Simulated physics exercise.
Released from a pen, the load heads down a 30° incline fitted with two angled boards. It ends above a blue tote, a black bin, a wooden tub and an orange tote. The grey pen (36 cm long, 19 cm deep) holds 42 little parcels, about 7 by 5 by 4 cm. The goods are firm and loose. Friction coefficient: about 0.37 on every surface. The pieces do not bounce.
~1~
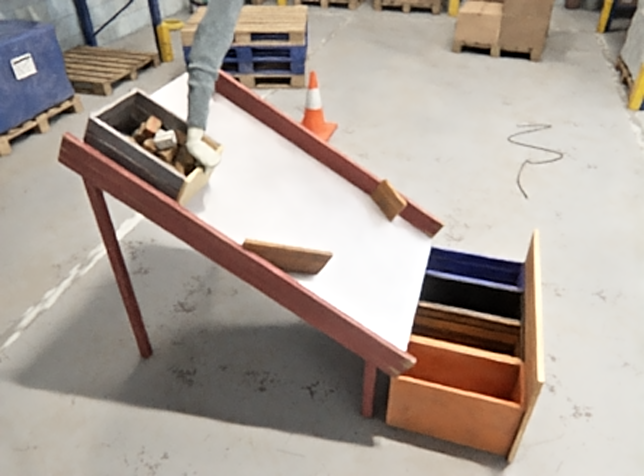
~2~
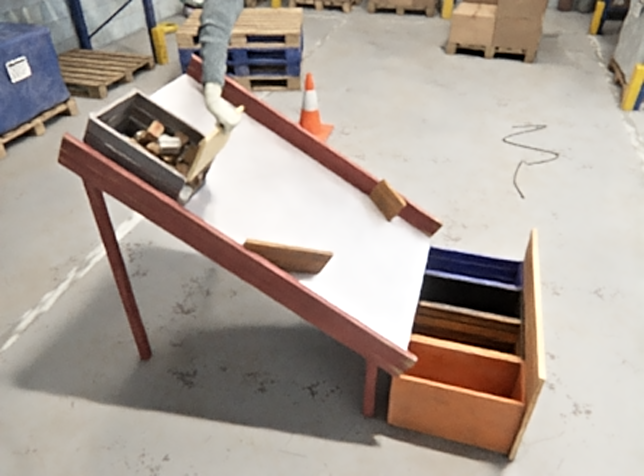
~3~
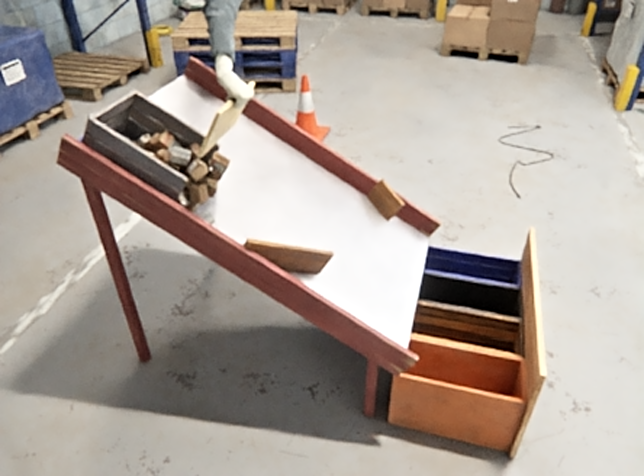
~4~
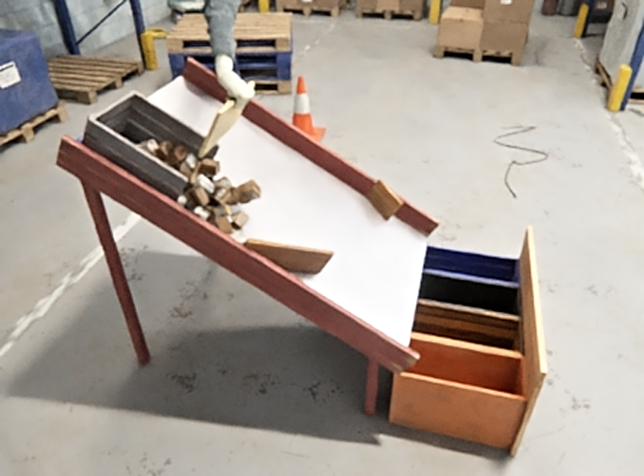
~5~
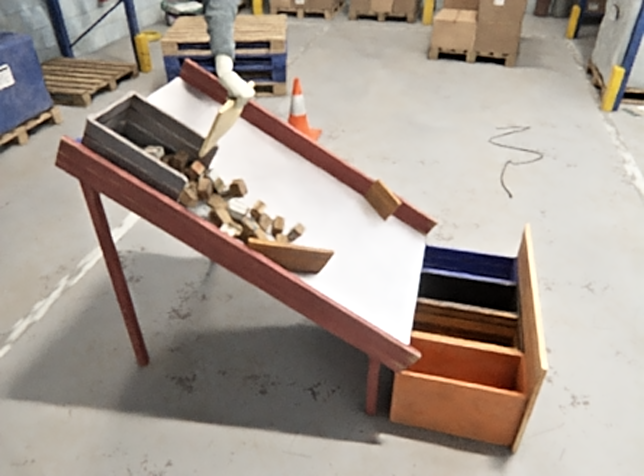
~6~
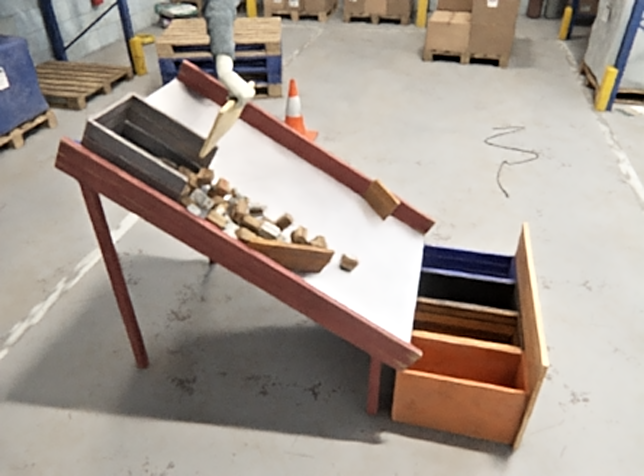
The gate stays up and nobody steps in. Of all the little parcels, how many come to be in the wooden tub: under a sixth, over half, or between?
Expect over half of the load in the wooden tub.
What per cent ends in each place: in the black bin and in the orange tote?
About 30 and 0 per cent.
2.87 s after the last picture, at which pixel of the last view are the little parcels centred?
Around (477, 363).
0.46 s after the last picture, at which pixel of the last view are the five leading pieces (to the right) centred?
Near (478, 334).
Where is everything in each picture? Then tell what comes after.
In the first picture (we follow the rim corner now nearest the camera), grey pen at (93, 118); wooden tub at (521, 361); nothing out yet.
Grey pen at (93, 119), in the second picture.
Grey pen at (93, 119); 8 out, the lowest parcel at (204, 220), in the third picture.
Grey pen at (93, 120); 16 out, the lowest parcel at (236, 241), in the fourth picture.
Grey pen at (92, 120); 26 out, in the fifth picture.
Grey pen at (92, 121); wooden tub at (521, 349); 33 out, the lowest parcel at (349, 261), in the sixth picture.
Then, 0.46 s after the last picture, 3 in the black bin, 4 in the wooden tub, 34 on the slope and 1 in the air.
Then, 1.03 s after the last picture, 11 in the black bin, 17 in the wooden tub, 1 in the orange tote, 10 on the slope and 3 in the air.
Then, 1.84 s after the last picture, 12 in the black bin, 27 in the wooden tub, 1 in the orange tote and 2 on the slope.
When it is over (2.87 s after the last picture), 12 in the black bin, 29 in the wooden tub and 1 in the orange tote. Asked share, 29 of 42, 69 per cent.
